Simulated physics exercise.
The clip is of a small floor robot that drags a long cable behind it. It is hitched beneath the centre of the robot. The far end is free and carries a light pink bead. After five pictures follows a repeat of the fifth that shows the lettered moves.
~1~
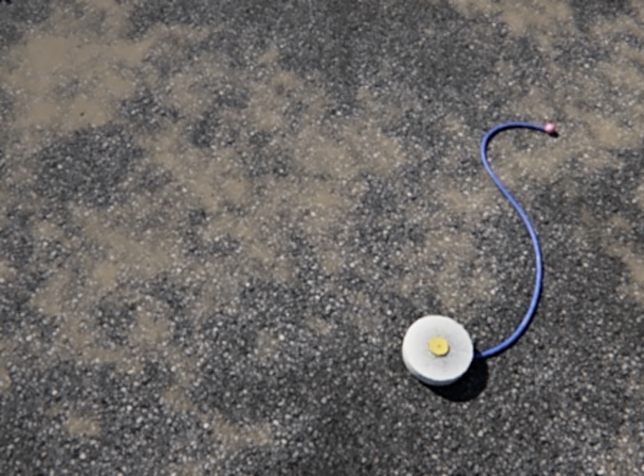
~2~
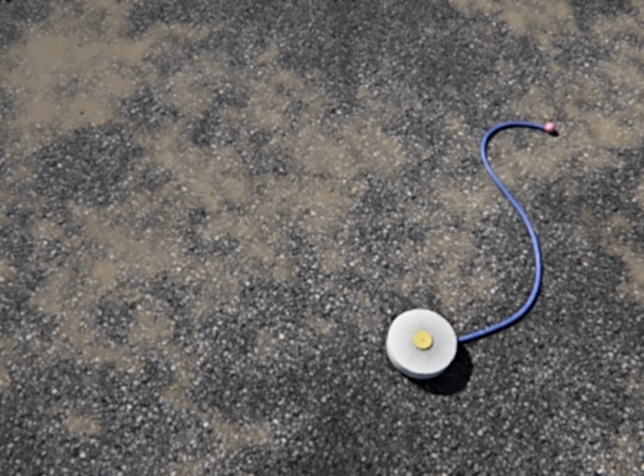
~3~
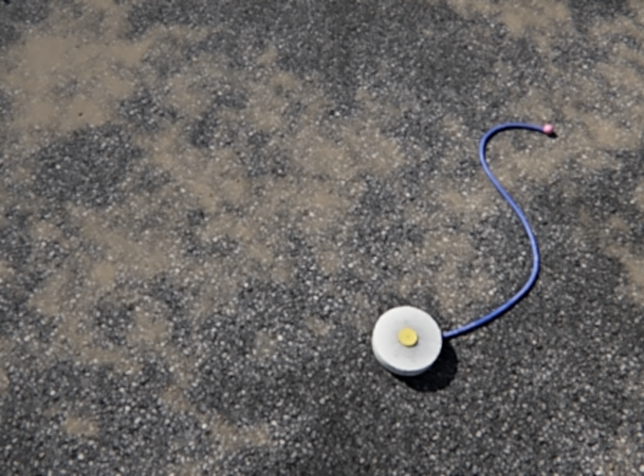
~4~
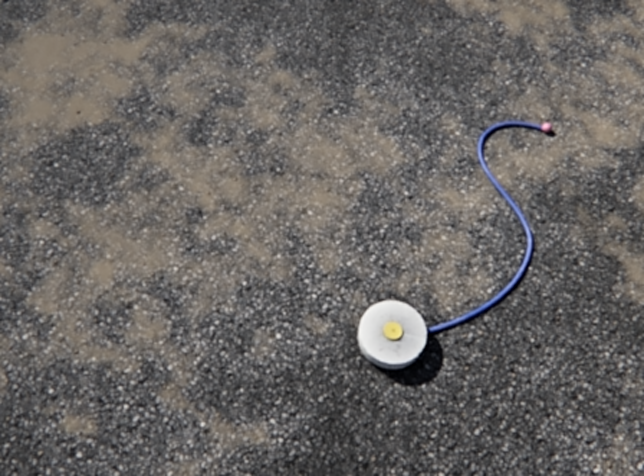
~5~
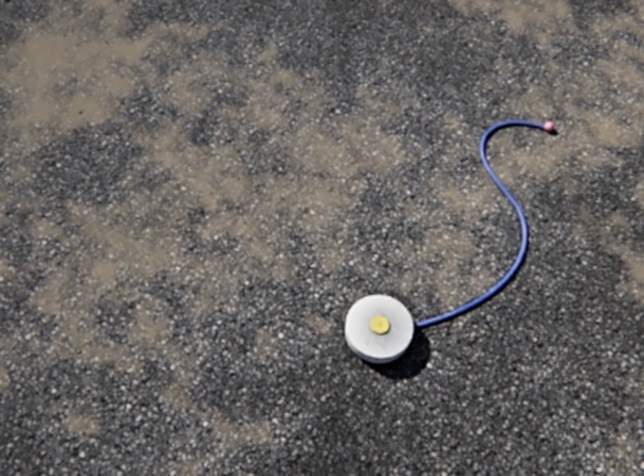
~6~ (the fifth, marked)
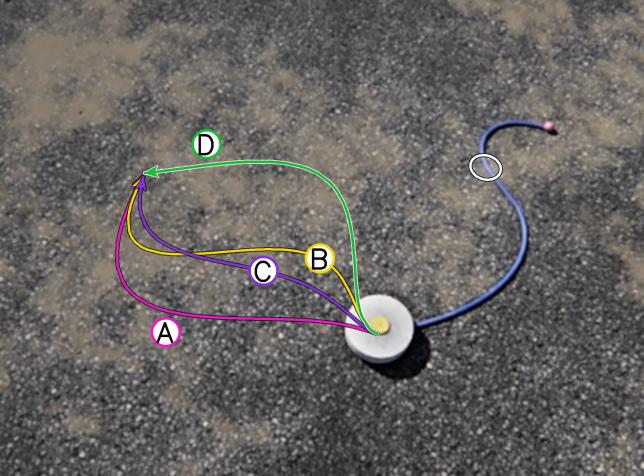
On a patch of rough grey and brown ground, a small round white robot with a yellow centre crept left and slightly upward, trailing a curved blue cable whose pink-tipped far end barely moved.
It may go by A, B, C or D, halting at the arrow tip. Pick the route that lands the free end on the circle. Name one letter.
A.
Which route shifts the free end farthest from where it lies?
That is A.
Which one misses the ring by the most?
Route D.
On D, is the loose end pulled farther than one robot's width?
On that route, no.
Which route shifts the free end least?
Route D.
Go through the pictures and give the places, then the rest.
The first frame shows free end (550, 129); robot (437, 351).
The second frame shows robot (421, 345); free end (550, 128).
The third frame shows robot (406, 342); free end (549, 130).
The fourth frame shows robot (392, 335); free end (547, 128).
The fifth frame shows robot (379, 330); free end (549, 127).
On the marked copy, A from (378, 334) via (170, 312) to (144, 175); B from (378, 334) via (238, 251) to (143, 177); C from (378, 334) via (226, 263) to (144, 177); D from (378, 334) via (319, 174) to (145, 173); the ring at (486, 167).
Taking A. A third of the way, robot (225, 313), middle of the cable (417, 231), free end (541, 125).
Two thirds of the way, robot (114, 252), middle of the cable (328, 246), free end (489, 162).
When it is over, robot (142, 167), middle of the cable (321, 241), free end (486, 164); the free end is on the ring.
As for the rest, B leaves the free end at (499, 144); C leaves the free end at (503, 144); D leaves the free end at (520, 129).
